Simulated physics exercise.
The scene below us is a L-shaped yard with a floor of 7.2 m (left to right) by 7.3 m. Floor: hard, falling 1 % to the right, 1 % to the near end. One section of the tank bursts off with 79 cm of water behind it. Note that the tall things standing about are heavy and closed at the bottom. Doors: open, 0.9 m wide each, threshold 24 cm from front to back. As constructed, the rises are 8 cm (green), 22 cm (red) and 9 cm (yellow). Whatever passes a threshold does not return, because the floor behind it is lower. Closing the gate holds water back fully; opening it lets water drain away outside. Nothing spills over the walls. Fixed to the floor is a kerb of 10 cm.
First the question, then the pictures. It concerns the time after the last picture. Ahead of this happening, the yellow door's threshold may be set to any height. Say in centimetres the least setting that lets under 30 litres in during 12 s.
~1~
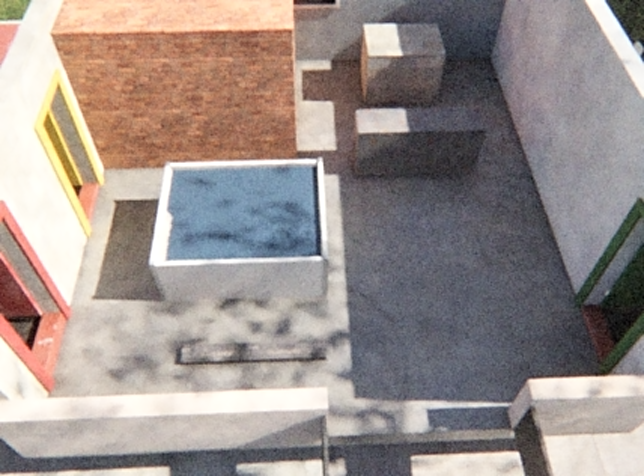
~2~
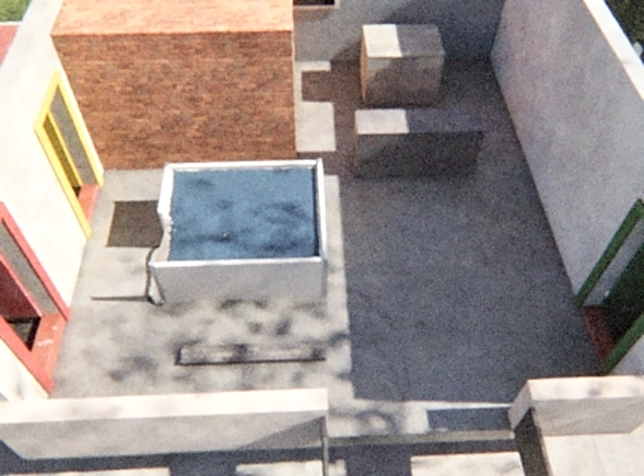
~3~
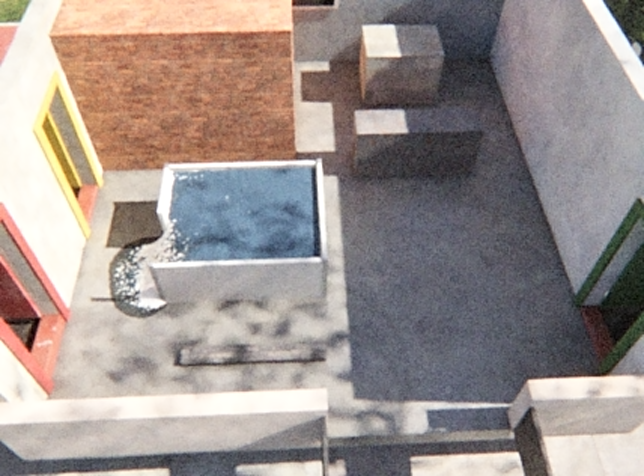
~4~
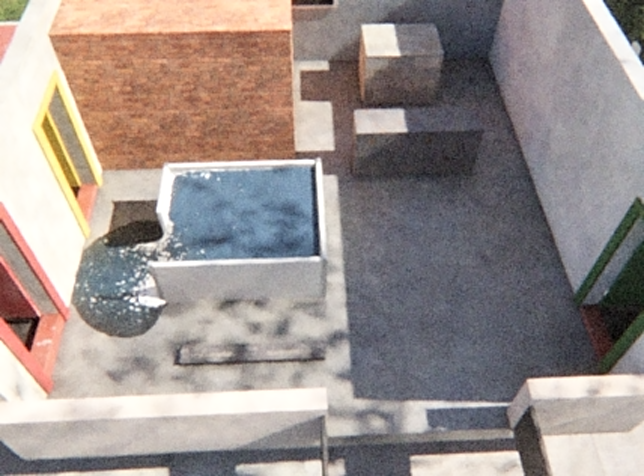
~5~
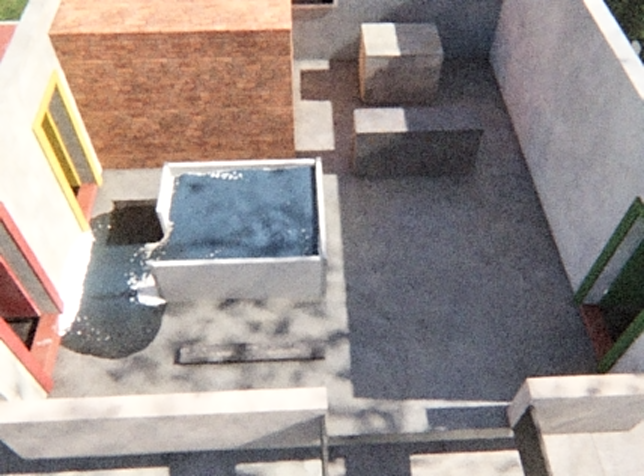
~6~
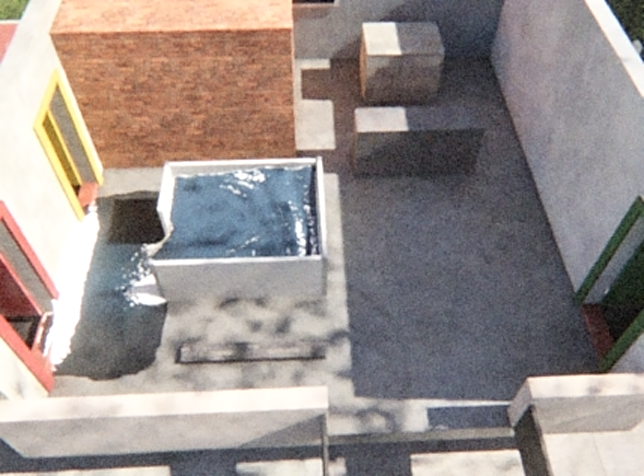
It should be set to roughly 13 cm.
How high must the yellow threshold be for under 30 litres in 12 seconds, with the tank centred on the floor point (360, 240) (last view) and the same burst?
I'd put it at close to 17 cm.
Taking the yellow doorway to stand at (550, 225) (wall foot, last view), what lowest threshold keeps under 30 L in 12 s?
It needs about 8.0 cm.
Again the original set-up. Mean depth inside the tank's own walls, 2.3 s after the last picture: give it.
The mean depth is about 39 cm.
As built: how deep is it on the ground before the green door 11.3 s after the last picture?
Depth: Near 11.5 cm.
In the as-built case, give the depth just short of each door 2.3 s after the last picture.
Green door 0 cm, red door 22 cm, yellow door 13 cm.
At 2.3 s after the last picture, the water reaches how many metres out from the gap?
Roughly 4.4 metres.
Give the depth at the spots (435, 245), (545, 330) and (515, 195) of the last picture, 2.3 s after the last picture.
Going through the spots in order gives 0, 0 and 0 centimetres.
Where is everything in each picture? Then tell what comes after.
Still water, 79 cm deep, in the tank at (243, 212); the yellow door at (74, 162) is dry, in the first frame.
The gap is at (167, 263), the front 0.3 m out at a hidden place; the back of the tank holds 79 cm, in the second frame.
The gap is at (167, 264), the front 0.8 m out at (114, 280); the back of the tank holds 79 cm, in the third frame.
The gap is at (167, 264), the front 1.3 m out at (73, 291); the back of the tank holds 79 cm, in the fourth frame.
Water pours out at (167, 263) and has run 1.4 m, to (62, 336); about 7 cm deep outside, 79 cm at the back, in the fifth frame.
The front is at (55, 368), 1.7 m from the gap at (167, 262); 3.3 m2 of floor is wet, 74 cm left at the back; water is at the yellow door at (73, 161), in the sixth frame.
Then, 0.7 s after the last picture water covers 15 % of the floor, deepest (56 cm) near (41, 427); 15 cm at the yellow door, 5 litres in over its 9 cm threshold.
Then, 2.3 s after the last picture water covers 35 % of the floor, deepest (36 cm) near (41, 427); 13 cm at the yellow door, 33 litres in over its 9 cm threshold.
Then, 11.3 s after the last picture water covers 100 % of the floor, deepest (12 cm) near (519, 408); 5 cm at the yellow door, 67 litres in over its 9 cm threshold.
At the yellow door as built, the water peaked near 16 cm, 1.1 s after the last picture.
Run again over the same 12 s with other heights there, 37 litres in over 12 cm, 23 litres over 14 cm. The limit of 30 litres is kept from about 13 cm up.
